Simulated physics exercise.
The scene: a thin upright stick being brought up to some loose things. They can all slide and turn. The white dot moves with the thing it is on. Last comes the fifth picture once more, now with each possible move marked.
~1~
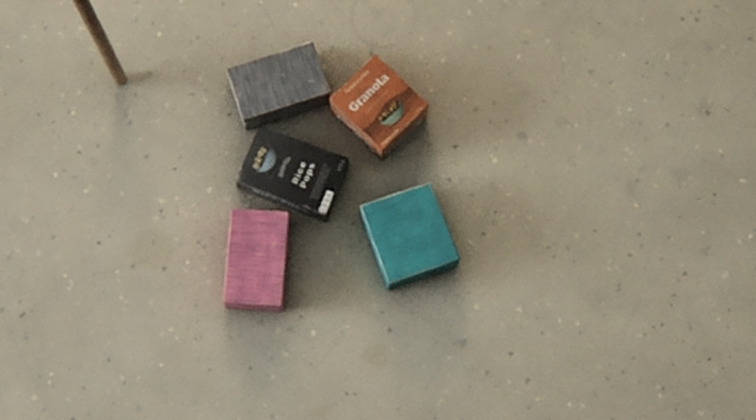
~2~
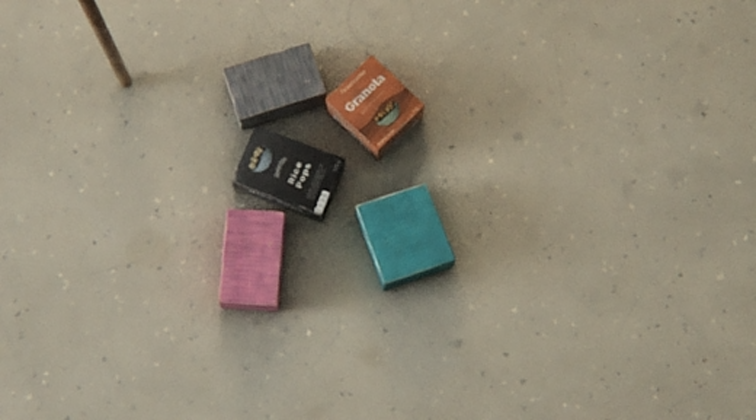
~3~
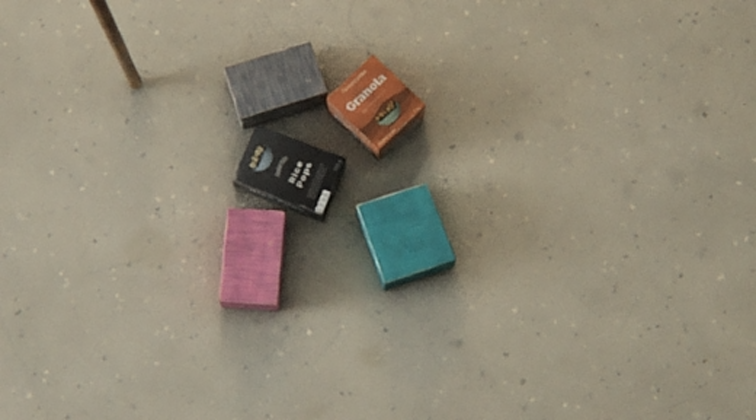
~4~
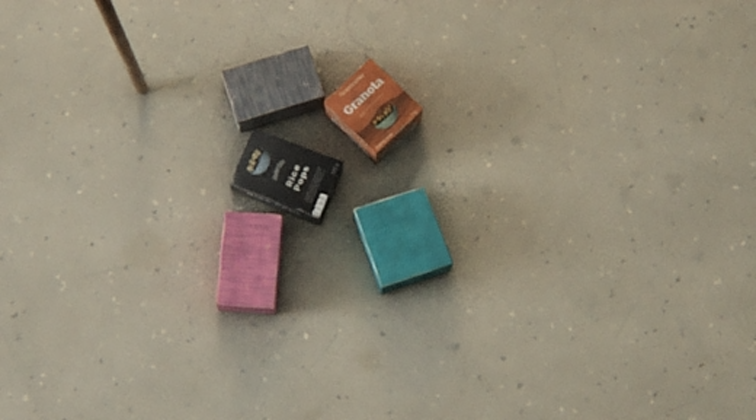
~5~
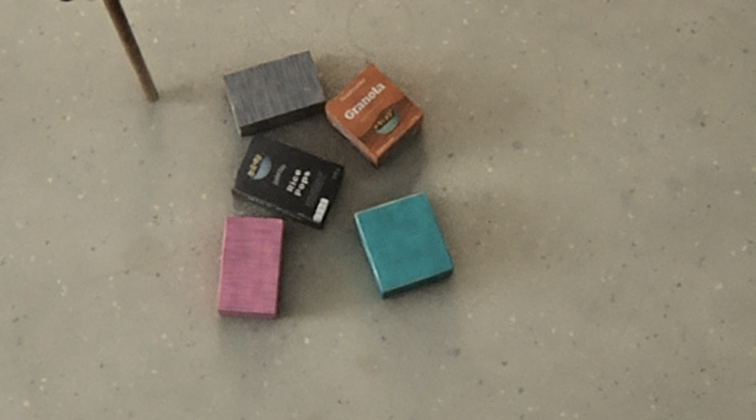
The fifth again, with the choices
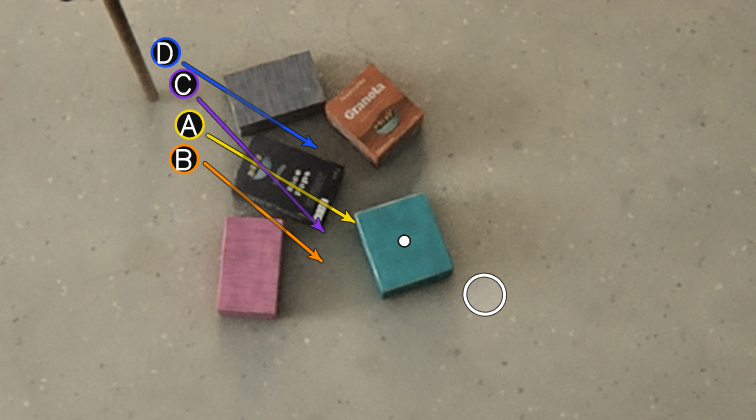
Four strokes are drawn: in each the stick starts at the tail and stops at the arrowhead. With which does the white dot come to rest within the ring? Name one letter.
Stroke A.
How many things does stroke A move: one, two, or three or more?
It moves two.
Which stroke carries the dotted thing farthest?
That is A.
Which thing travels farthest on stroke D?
It is the grey block.
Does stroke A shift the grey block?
On that stroke, no.
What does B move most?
The black box goes farthest.
On the marked copy, A from (208, 135) to (355, 222); B from (205, 163) to (322, 261); C from (198, 99) to (323, 231); D from (184, 64) to (316, 147); the ring at (485, 295); the white dot at (405, 241).
With A. Early on, foot of the stick (261, 168); turquoise block (403, 244); black box (306, 193).
Further on, foot of the stick (314, 199); turquoise block (449, 271); black box (353, 233).
At the end, foot of the stick (355, 223); turquoise block (484, 298); black box (392, 260); the dot on the turquoise block is in the ring.
As for the rest, B leaves the dotted thing at (422, 244); C leaves the dotted thing at (466, 273); D leaves the dotted thing at (403, 244).
